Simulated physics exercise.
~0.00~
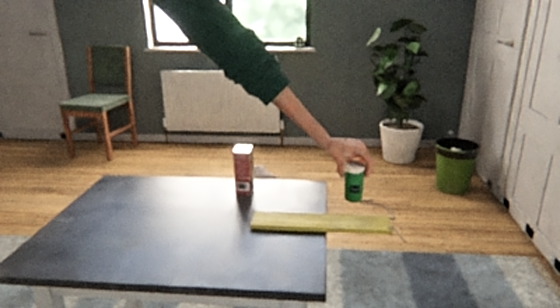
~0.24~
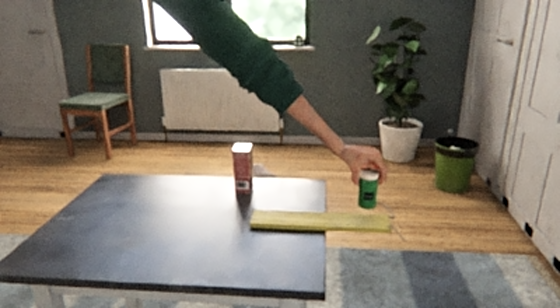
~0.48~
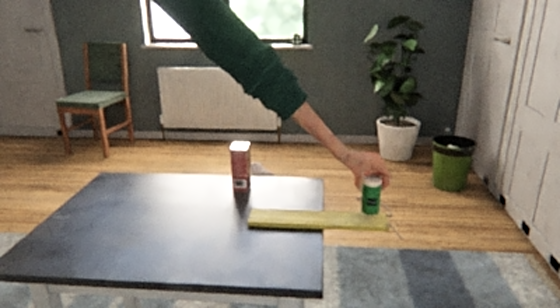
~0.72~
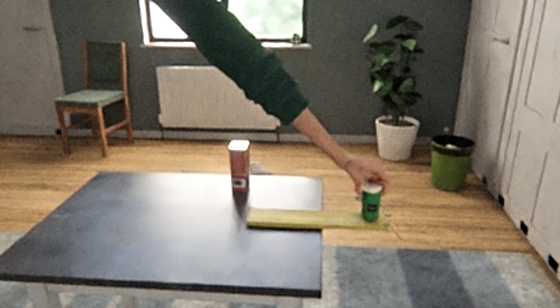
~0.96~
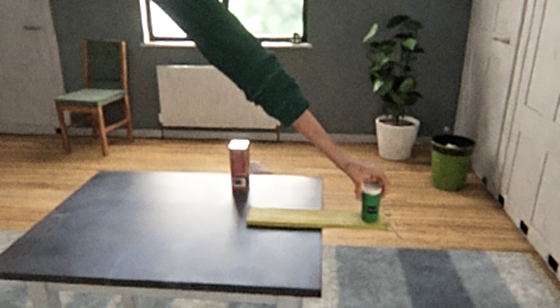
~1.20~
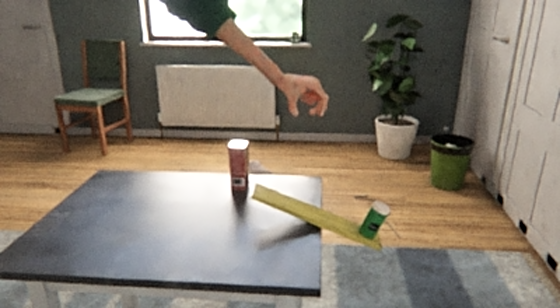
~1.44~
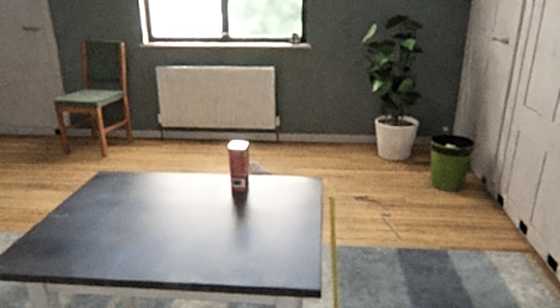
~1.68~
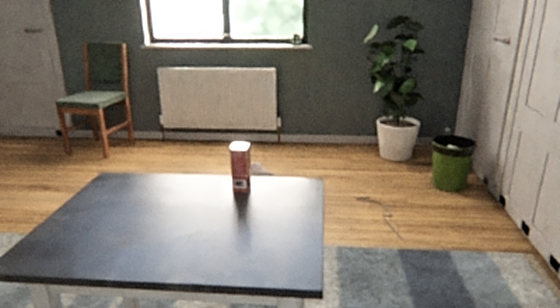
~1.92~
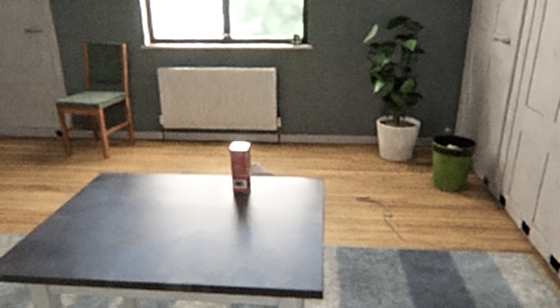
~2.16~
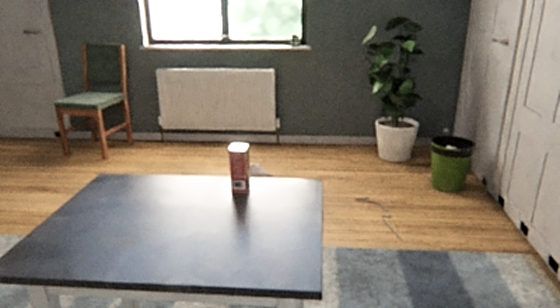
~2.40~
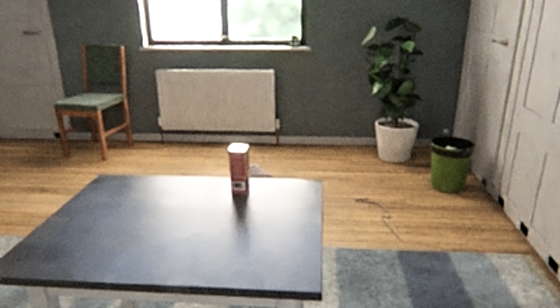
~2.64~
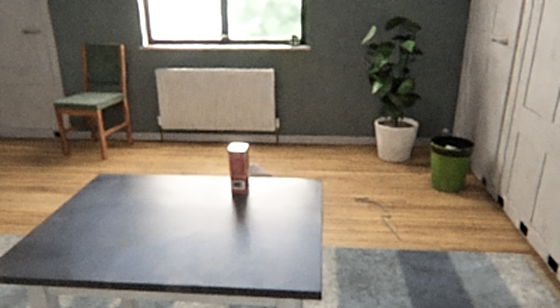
In a room, a hand releases a green shaker on an overhanging plank, and both fall.
